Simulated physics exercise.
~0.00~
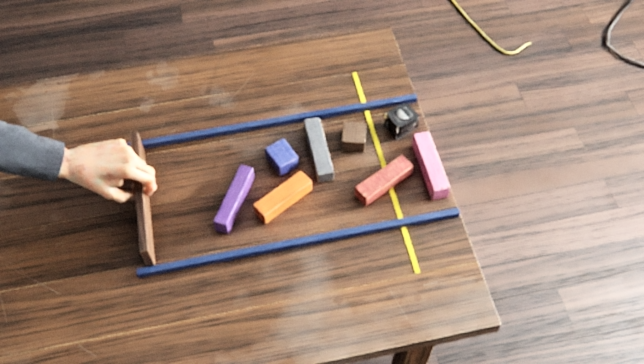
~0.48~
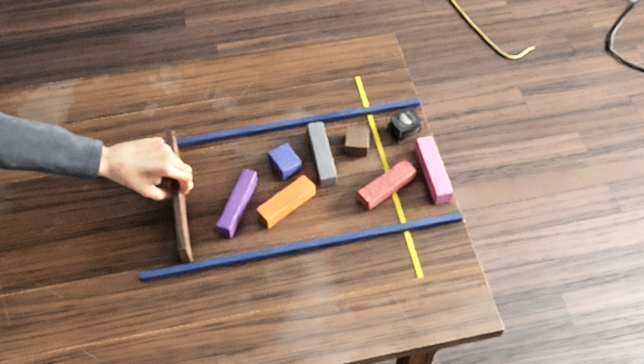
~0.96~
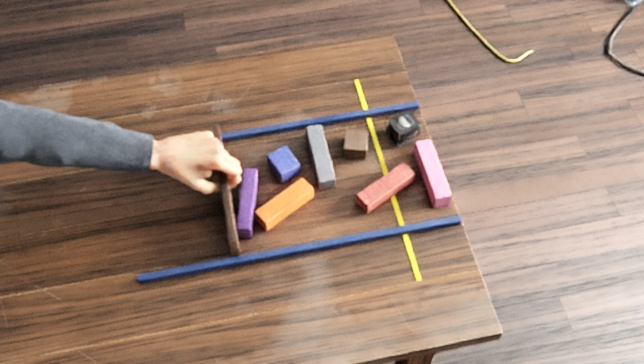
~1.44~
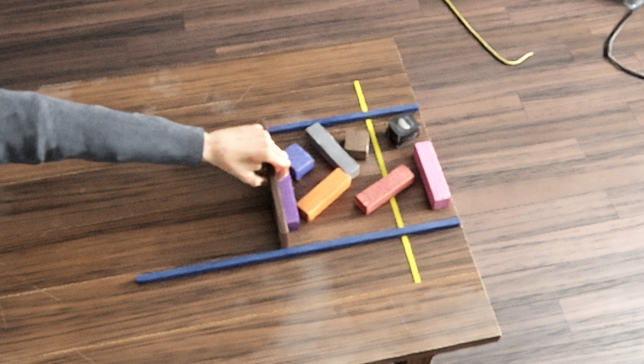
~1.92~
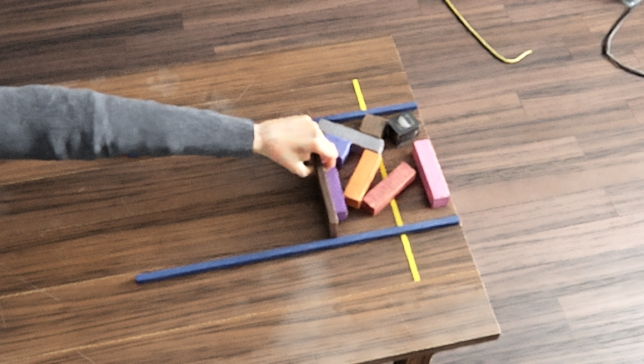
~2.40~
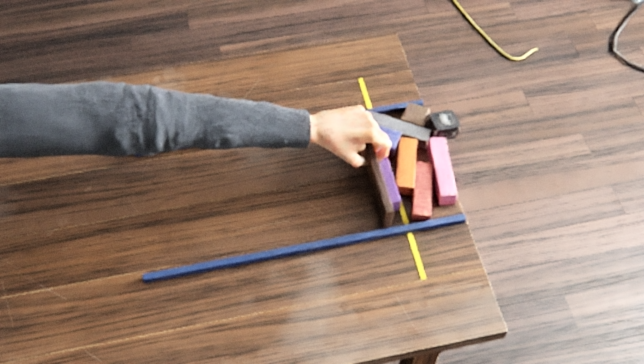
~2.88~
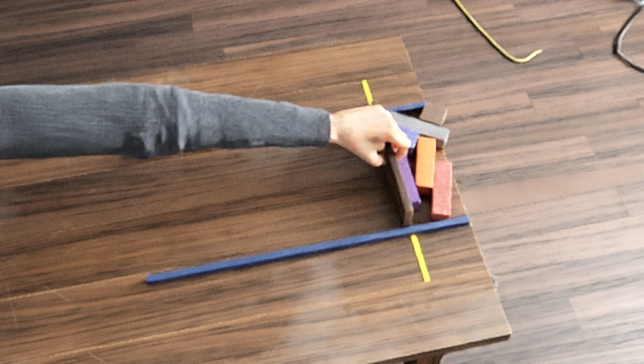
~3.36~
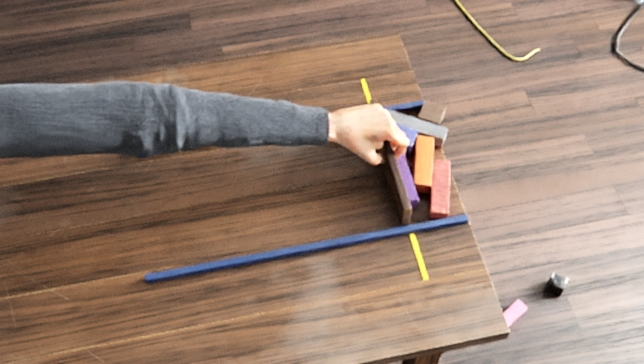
At first, a hand holds a wooden board upright at the left end of two blue strips on a table, with eight loose pieces scattered between it and the table's edge. The hand slides the board right until it meets the purple bar. Pushed along, the purple bar presses the blue, orange and gray pieces into a tightening cluster near the yellow tape. The crowd then shoves the black case and pink bar to the rim. Both drop off, ending on the floor at lower right, while the board stops around the tape and the other pieces stay bunched at the edge.
